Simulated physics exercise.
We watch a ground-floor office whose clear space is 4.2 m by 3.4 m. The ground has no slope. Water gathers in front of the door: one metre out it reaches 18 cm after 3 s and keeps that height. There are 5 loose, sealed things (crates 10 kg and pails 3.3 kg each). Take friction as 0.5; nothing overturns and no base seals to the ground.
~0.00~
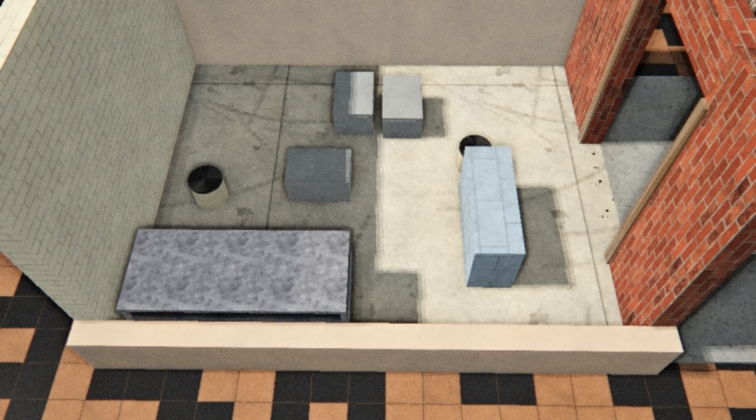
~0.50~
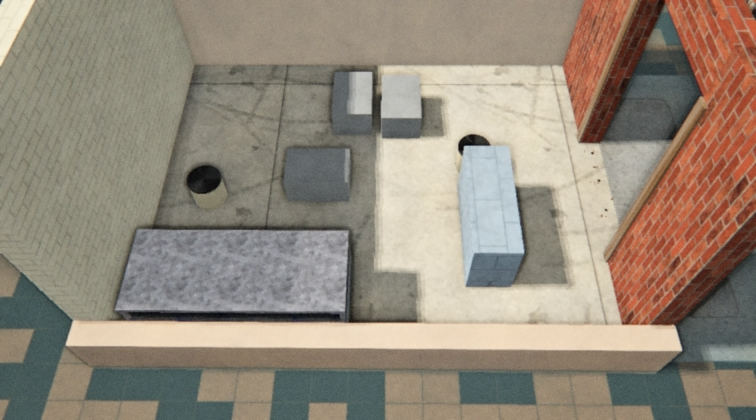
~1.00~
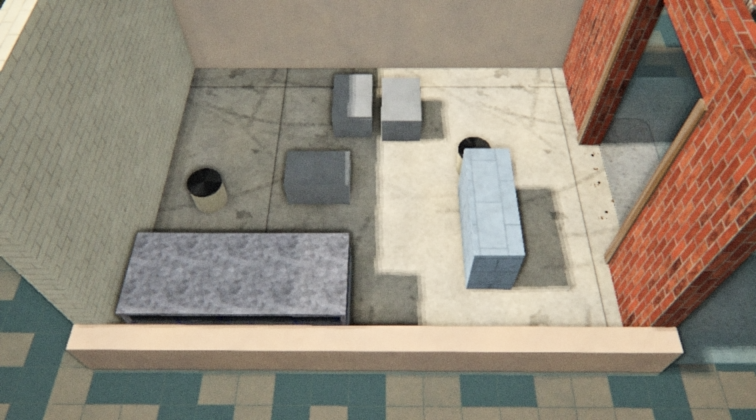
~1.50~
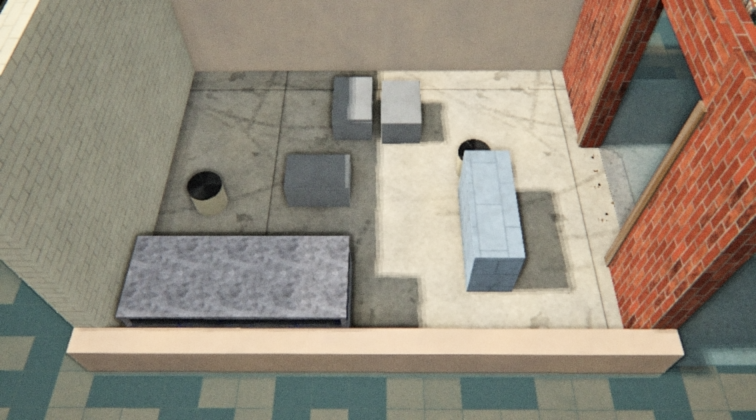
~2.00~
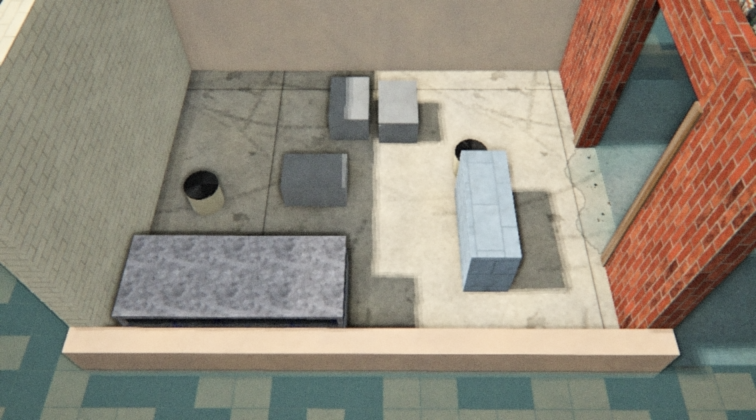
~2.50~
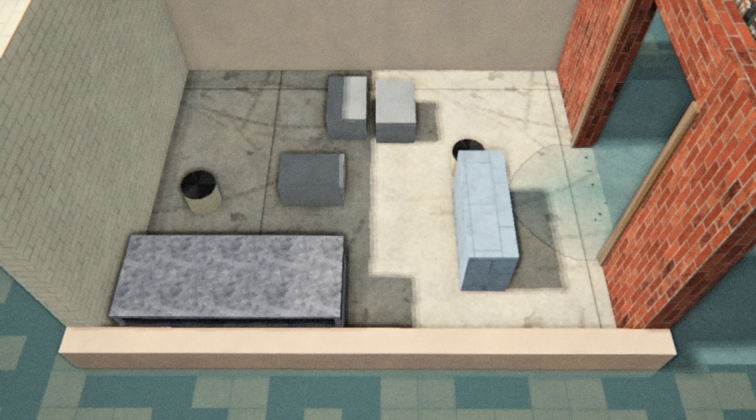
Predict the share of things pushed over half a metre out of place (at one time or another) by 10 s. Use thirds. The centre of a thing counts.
That comes to at least two thirds.
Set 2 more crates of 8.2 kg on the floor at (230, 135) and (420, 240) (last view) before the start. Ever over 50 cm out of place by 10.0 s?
In turn: More, under.
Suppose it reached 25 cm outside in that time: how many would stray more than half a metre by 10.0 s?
In that case 5 of them.
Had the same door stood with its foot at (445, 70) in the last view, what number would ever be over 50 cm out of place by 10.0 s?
In that case 4 of them.
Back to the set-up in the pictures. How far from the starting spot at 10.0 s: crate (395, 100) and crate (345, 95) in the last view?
In turn: 200 cm, 200 cm.
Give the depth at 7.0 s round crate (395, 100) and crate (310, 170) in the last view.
Roughly 5 and 3 cm.
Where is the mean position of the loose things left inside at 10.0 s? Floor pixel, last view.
At about (226, 233).
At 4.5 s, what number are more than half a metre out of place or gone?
I count 1.
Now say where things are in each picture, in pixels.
In the first frame, a crate at (354, 93) rests on the ground; a pail at (476, 147), on the bottom; water covers 0.0 m2; 0 of 5 have shifted.
In the second frame, a crate at (353, 92), on the bottom; a pail at (475, 147), on the bottom; water covers 0.0 m2; 0 of 5 have shifted.
In the third frame, a crate at (353, 95), on the bottom; a pail at (475, 149) rests on the ground; water covers 0.0 m2; 0 of 5 have shifted.
In the fourth frame, a crate at (353, 98) rests on the ground; a pail at (475, 151), on the bottom; 0.0 m2 under water; 0 of 5 have shifted.
In the fifth frame, a crate at (349, 98), on the bottom; a pail at (471, 151), on the bottom; water covers 0.1 m2; 0 of 5 have shifted.
In the sixth frame, a crate at (347, 97), on the bottom; a pail at (469, 151) rests on the ground; water covers 0.7 m2; 0 of 5 have shifted.
After 3.5 s 0 of 5 are over 50 cm from their spots; 0 afloat.
After 4.5 s 1 of 5 are over 50 cm from their spots; 0 afloat.
After 7.0 s 3 of 5 are over 50 cm from their spots; 2 afloat.
After 10.0 s 4 of 5 are over 50 cm from their spots, and 4 have been at some point; 5 afloat.
